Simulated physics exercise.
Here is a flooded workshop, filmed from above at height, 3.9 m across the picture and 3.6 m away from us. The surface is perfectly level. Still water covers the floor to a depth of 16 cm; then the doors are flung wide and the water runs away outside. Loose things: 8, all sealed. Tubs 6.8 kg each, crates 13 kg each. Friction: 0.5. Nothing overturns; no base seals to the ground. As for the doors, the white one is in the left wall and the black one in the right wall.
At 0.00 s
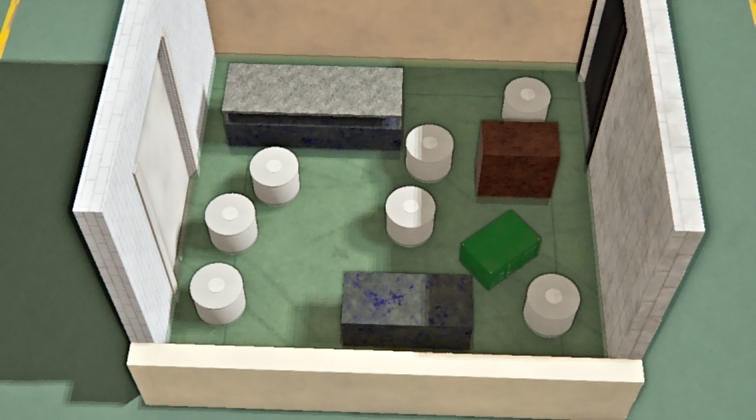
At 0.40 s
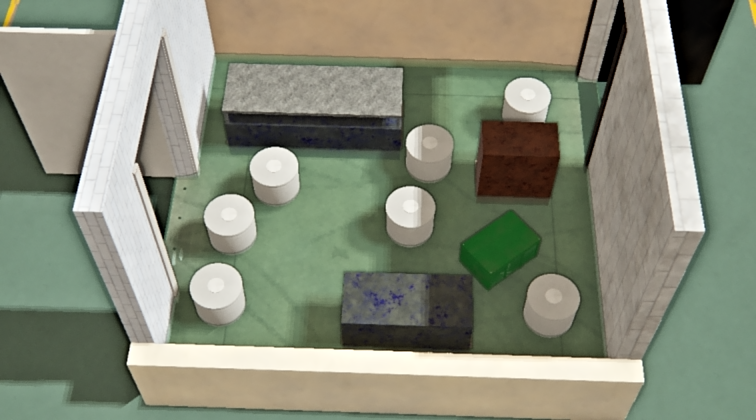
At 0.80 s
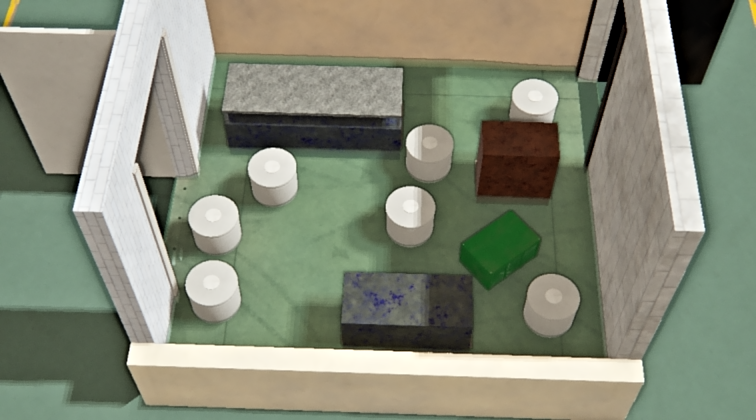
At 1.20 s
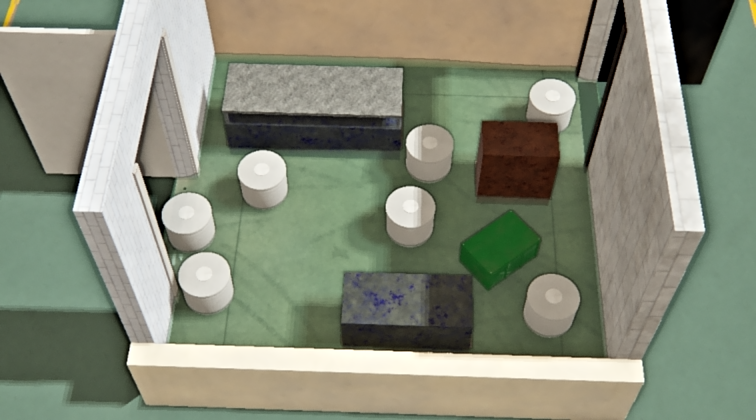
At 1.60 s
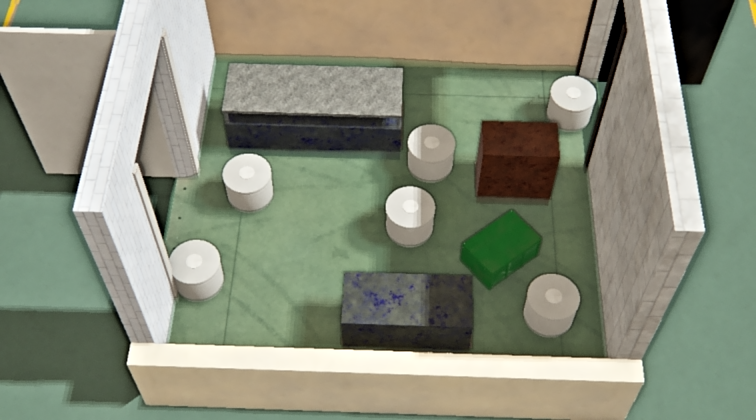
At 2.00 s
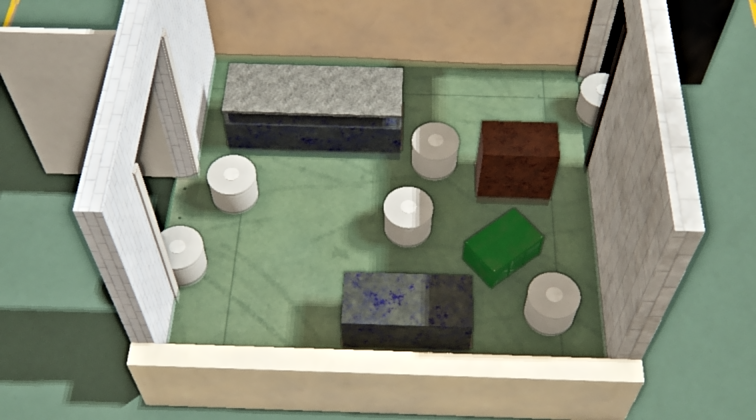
White tubs drift toward the open doors on both sides, and one leaves on the left.
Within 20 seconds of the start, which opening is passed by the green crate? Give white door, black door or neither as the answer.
I would say neither one.
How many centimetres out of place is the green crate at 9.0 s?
By that time, close to 100 cm.
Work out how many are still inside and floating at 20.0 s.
Count: 0.
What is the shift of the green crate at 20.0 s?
I'd estimate some 140 centimetres.
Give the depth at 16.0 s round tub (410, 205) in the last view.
Roughly 3 cm.
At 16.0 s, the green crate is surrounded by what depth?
I'd put it at about 4 cm.
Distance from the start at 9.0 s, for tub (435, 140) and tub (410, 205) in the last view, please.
First named - gone out; second named - 100 cm.
After 4.0 s the green crate is near (482, 221), 0.3 m from its start, afloat; 4 of 8 are out; 4 afloat.
After 9.0 s the green crate is near (423, 189), 0.9 m from its start, afloat; 5 of 8 are out; 3 afloat.
After 16.0 s the green crate is near (410, 156), 1.3 m from its start, aground; 5 of 8 are out; 1 afloat.
After 20.0 s the green crate is near (410, 156), 1.3 m from its start, aground; 5 of 8 are out; 0 afloat.
